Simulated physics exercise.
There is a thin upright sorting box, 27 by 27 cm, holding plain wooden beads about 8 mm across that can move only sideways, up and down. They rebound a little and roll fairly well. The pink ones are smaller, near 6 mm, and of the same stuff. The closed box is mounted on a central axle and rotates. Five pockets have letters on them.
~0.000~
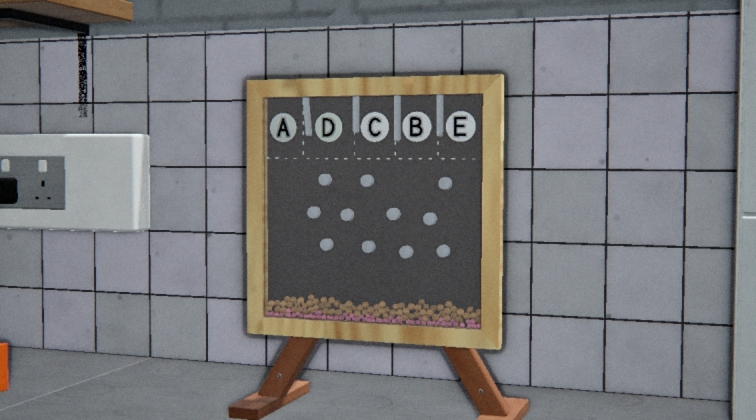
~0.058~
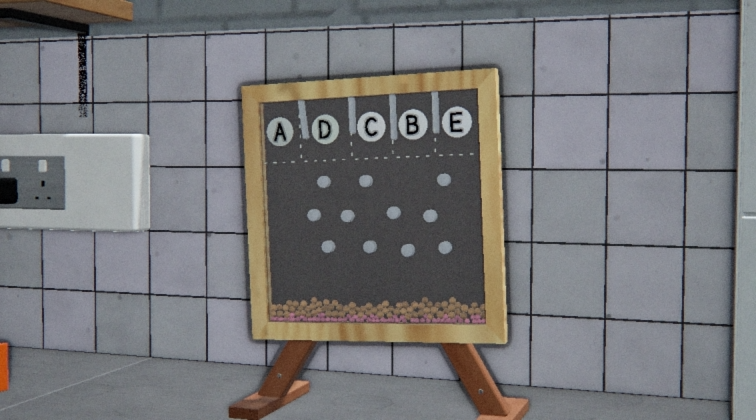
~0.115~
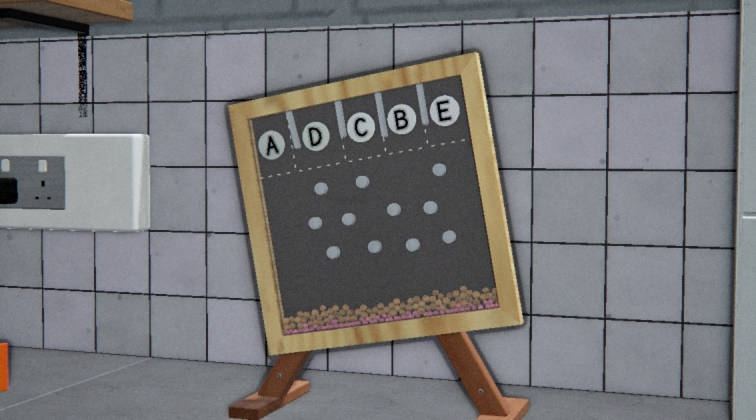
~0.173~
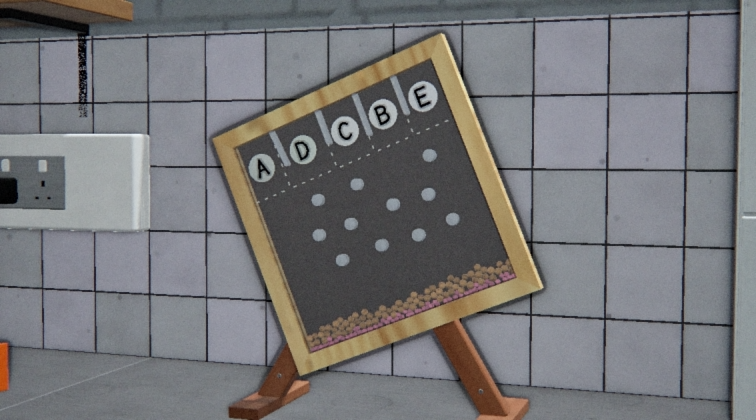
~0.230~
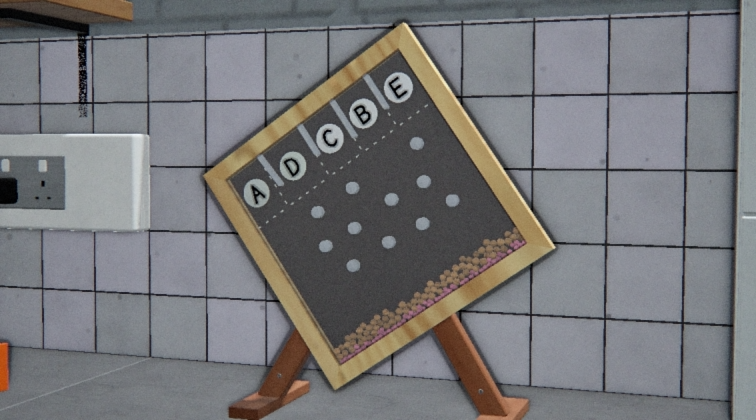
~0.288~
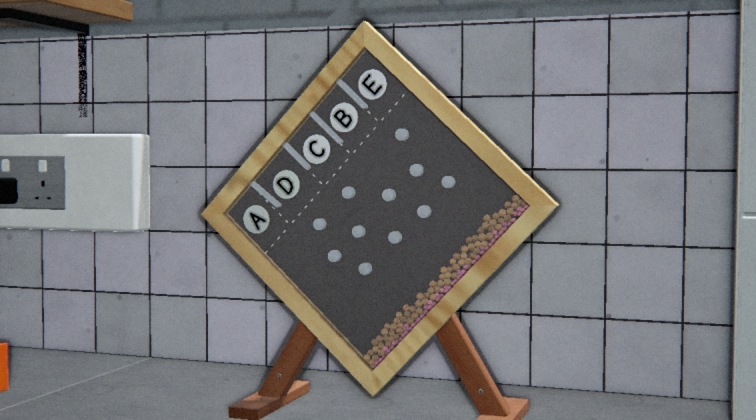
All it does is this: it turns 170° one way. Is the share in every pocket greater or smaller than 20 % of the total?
A, greater; B, smaller; C, smaller; D, greater; E, smaller.
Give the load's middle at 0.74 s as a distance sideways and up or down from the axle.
The middle sits around 10 cm right of it and 6 cm below it.
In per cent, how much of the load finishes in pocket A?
Some 50 per cent.
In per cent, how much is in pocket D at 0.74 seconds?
The share there is near 0 %.
After 0.51 s, it stands 95° anticlockwise; nothing in the marked areas.
After 0.74 s, it stands 145° anticlockwise; A 25 %.
After 0.93 s, it stands 170° anticlockwise; A 50 %, D 15 %.
Settled by 1.8 s, it stands 170° anticlockwise; A 50 %, B 0 %, C 0 %, D 35 %, E 0 %, elsewhere 10 %.
